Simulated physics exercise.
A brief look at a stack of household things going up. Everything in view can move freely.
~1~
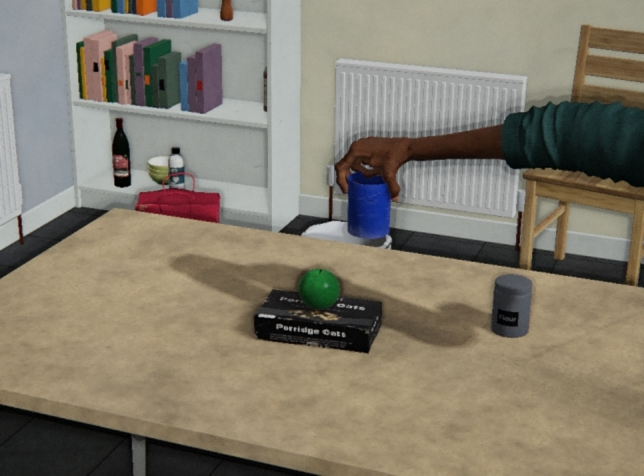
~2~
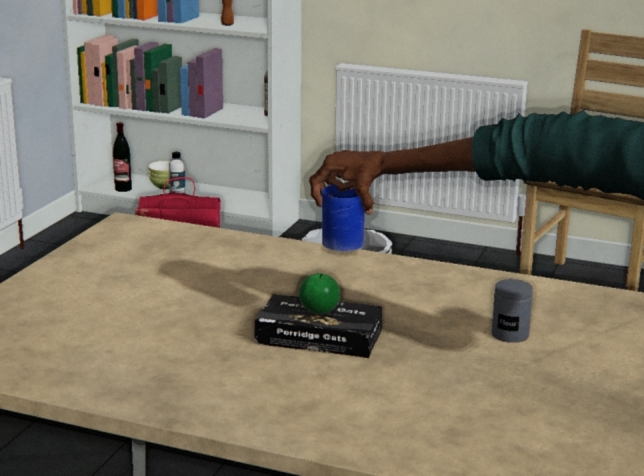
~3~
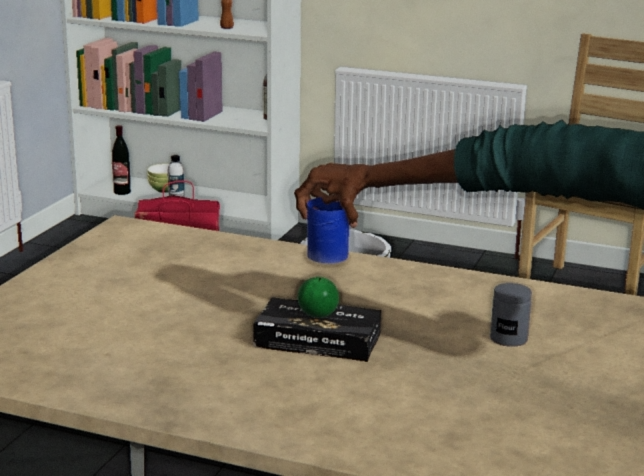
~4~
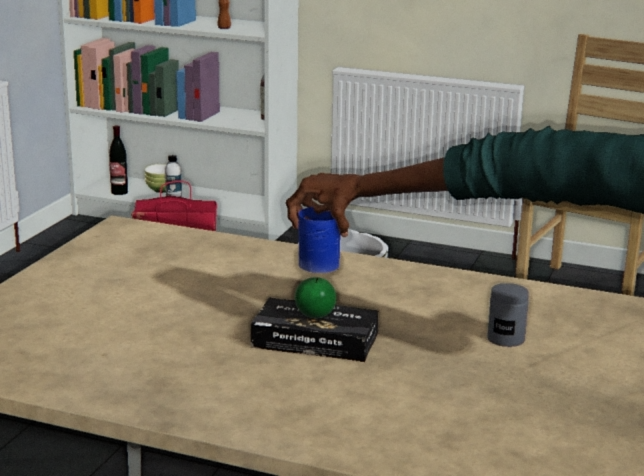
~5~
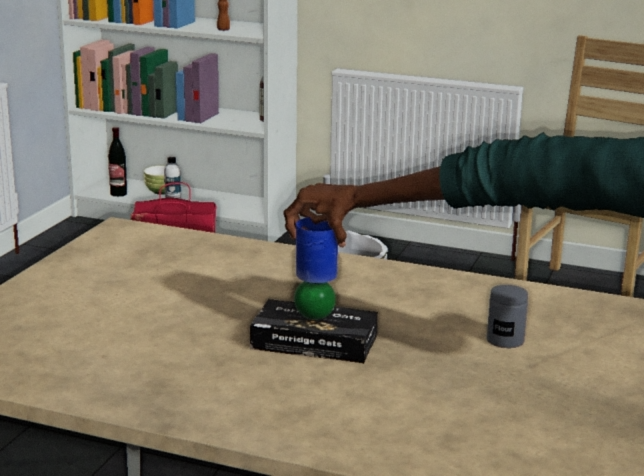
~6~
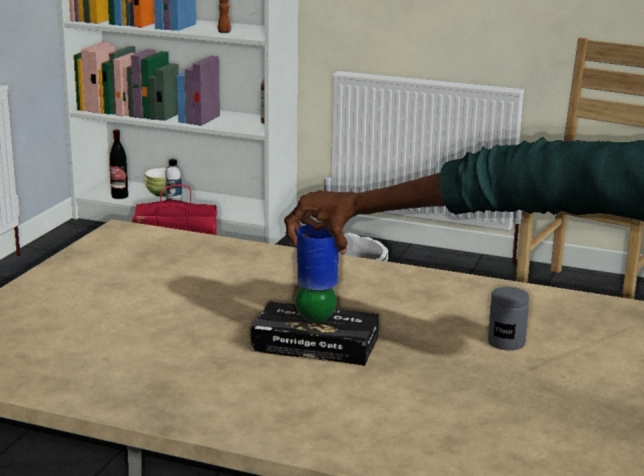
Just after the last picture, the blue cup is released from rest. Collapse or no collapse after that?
It does not remain steady.
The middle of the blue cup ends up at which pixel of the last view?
Look around (464, 348) in the final frame.
Then, 0.60 s after the last picture, blue cup tipped 42° from how it was near (349, 274).
Then, 0.80 s after the last picture, blue cup now fallen.
Then, 0.90 s after the last picture, things are still on the move.
At rest, fallen, blue cup; the other 3 in place. Seen from the same camera at the end, blue cup near (463, 348). The pile loses its balance.
